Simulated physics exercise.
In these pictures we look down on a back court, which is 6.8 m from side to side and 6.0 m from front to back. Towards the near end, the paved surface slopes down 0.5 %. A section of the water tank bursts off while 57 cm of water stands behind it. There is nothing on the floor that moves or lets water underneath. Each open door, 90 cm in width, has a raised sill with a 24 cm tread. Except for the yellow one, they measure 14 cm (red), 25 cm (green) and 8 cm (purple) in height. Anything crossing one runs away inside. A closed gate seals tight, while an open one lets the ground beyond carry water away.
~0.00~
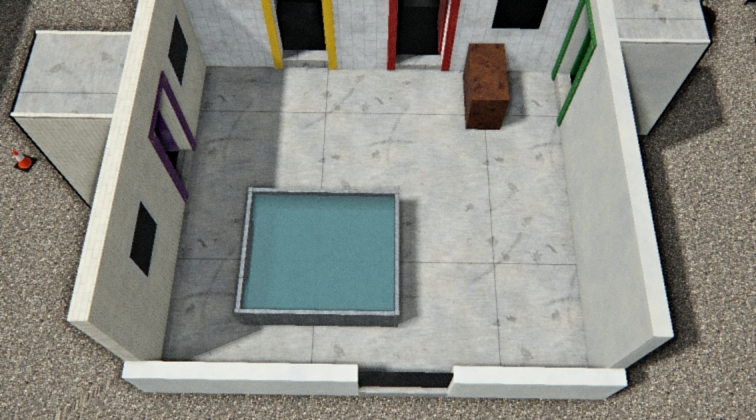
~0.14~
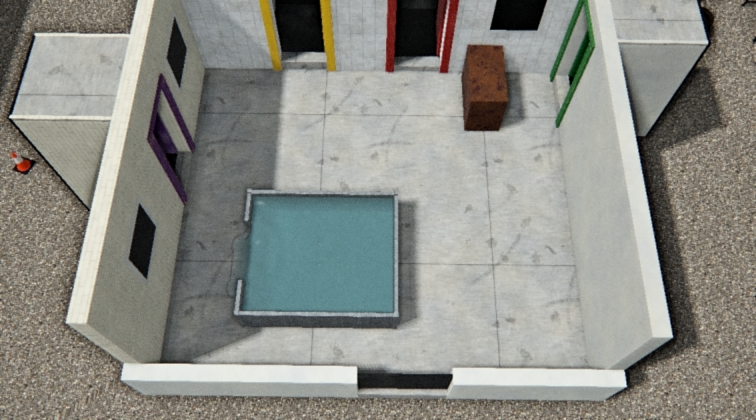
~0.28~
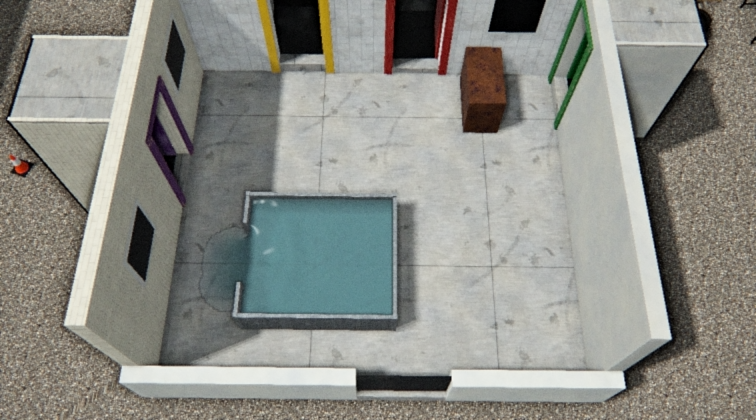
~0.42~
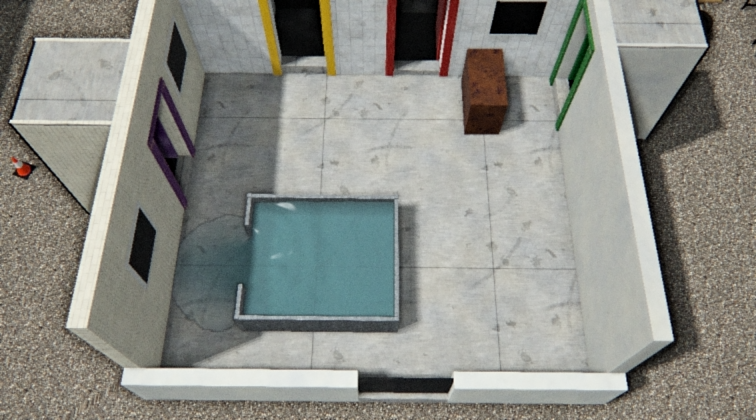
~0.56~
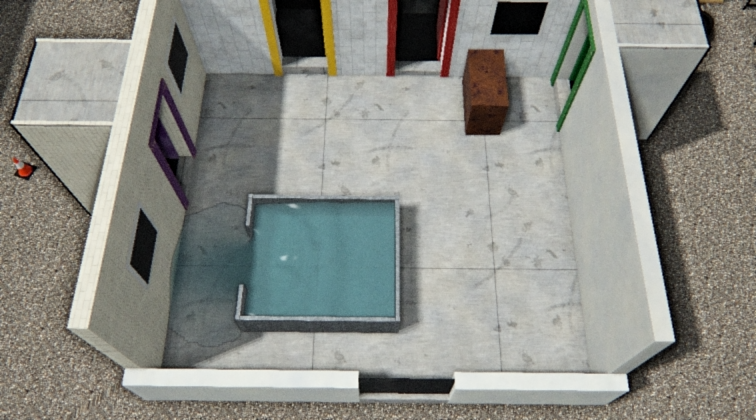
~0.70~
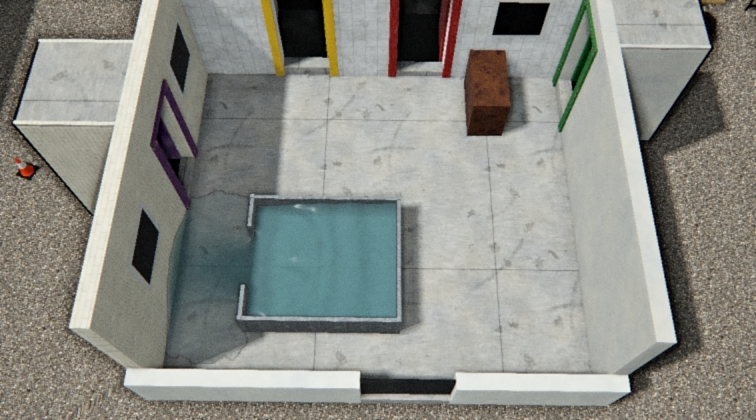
Walled back court seen from above, a water tank's left side breaking open and water spreading leftward across the pale paving.
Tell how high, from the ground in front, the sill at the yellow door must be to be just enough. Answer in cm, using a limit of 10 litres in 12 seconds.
It must be about 9 cm high.
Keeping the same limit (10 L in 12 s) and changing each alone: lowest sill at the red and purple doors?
About 6.0 cm at red and 9.0 cm at purple.
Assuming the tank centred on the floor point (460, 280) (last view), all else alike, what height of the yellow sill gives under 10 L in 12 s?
At least some 9.0 centimetres tall.
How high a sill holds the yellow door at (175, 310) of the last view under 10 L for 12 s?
You'd want it roughly 32 cm high.
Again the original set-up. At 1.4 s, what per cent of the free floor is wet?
Wet: Close to 10 %.
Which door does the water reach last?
Green.
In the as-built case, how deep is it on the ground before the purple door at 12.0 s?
3.5 cm.
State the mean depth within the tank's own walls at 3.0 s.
The average depth is some 31 cm.
After 1.4 s water covers 10 % of the floor, deepest (44 cm) near (162, 381); it has not reached the yellow door.
After 3.0 s water covers 40 % of the floor, deepest (35 cm) near (162, 381); 11 cm at the yellow door, 0 litres in over its 23 cm sill.
After 12.0 s water covers 100 % of the floor, deepest (14 cm) near (540, 386); 5 cm at the yellow door, 0 litres in over its 23 cm sill.
At the yellow door as built, the water arrived by 2.6 s and peaked near 13 cm at 3.4 s.
Run again over the same 12 s with other heights there, 24 litres in over 7 cm, 5 litres over 10 cm. The limit of 10 litres is kept from about 9 cm up.
